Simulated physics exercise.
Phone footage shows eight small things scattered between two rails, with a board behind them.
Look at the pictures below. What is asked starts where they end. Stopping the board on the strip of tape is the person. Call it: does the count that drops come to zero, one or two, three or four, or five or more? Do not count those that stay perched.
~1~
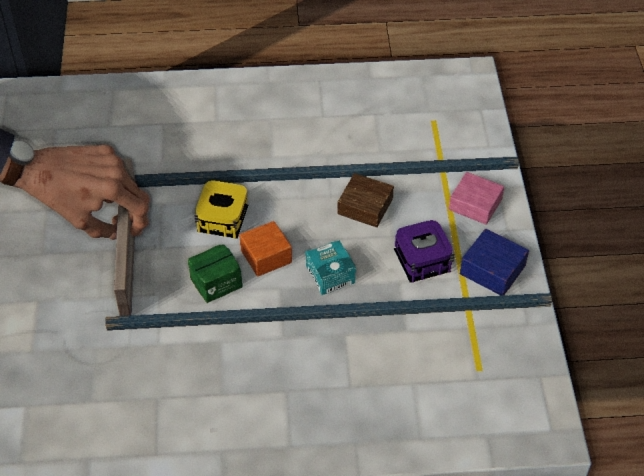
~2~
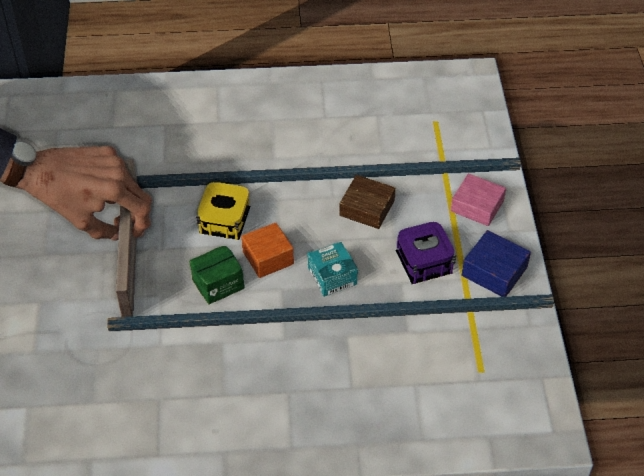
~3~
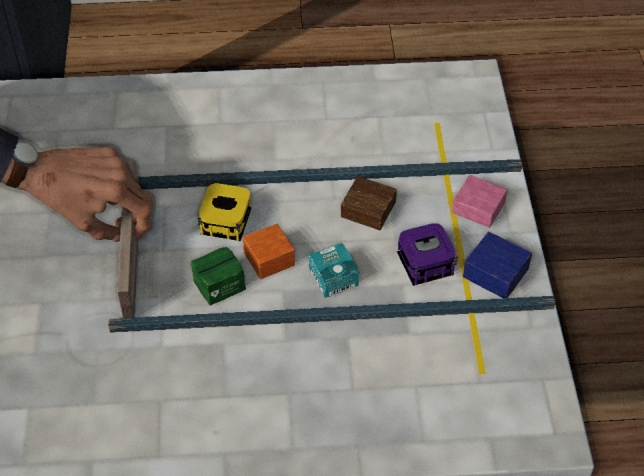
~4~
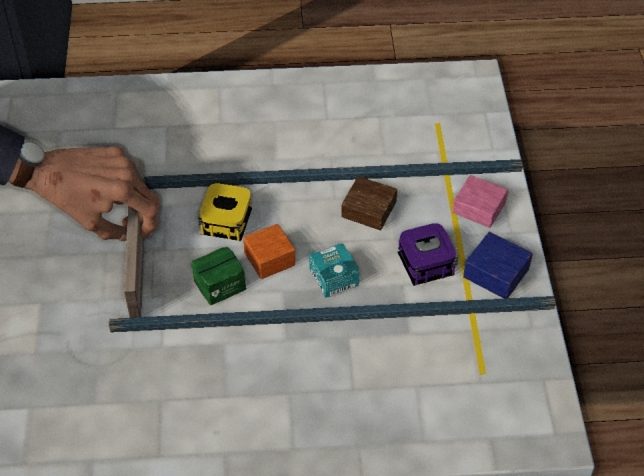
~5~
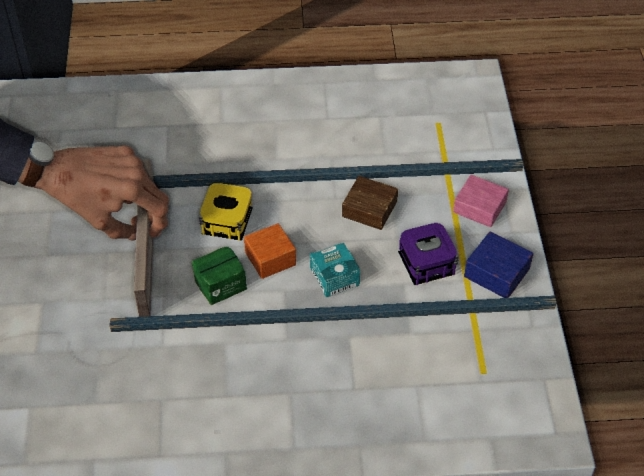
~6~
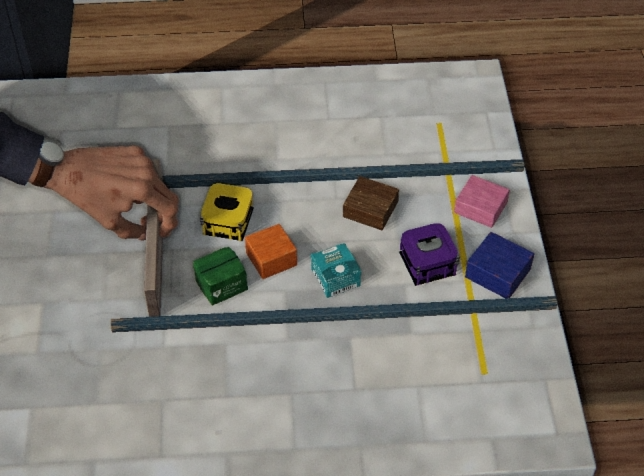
It comes to one or two.
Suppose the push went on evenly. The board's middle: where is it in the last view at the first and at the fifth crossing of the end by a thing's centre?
At (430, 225) for the first, at (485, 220) for the fifth.
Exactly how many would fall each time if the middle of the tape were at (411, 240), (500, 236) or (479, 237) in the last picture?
0, 5, 4.
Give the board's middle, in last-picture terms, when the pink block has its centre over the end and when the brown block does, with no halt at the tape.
The middle is at (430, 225) when it's the pink block, and at (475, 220) when it's the brown block.
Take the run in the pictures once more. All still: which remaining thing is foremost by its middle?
That would be the purple case, the foremost.
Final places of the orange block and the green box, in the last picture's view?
They end up close to (489, 236) and (490, 277).
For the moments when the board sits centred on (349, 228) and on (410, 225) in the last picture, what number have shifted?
7, then 8.
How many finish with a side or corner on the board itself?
The number is 3.
A little later, none off yet; blue block at rest near (499, 265); pink block at rest near (482, 201); purple case at rest near (429, 254).
Next, none off yet; blue block shifted a little near (518, 268); pink block at rest near (482, 201); purple case shifted about its own width near (468, 241).
When it is over, the number that fall off is one or two; down, pink block and blue block.
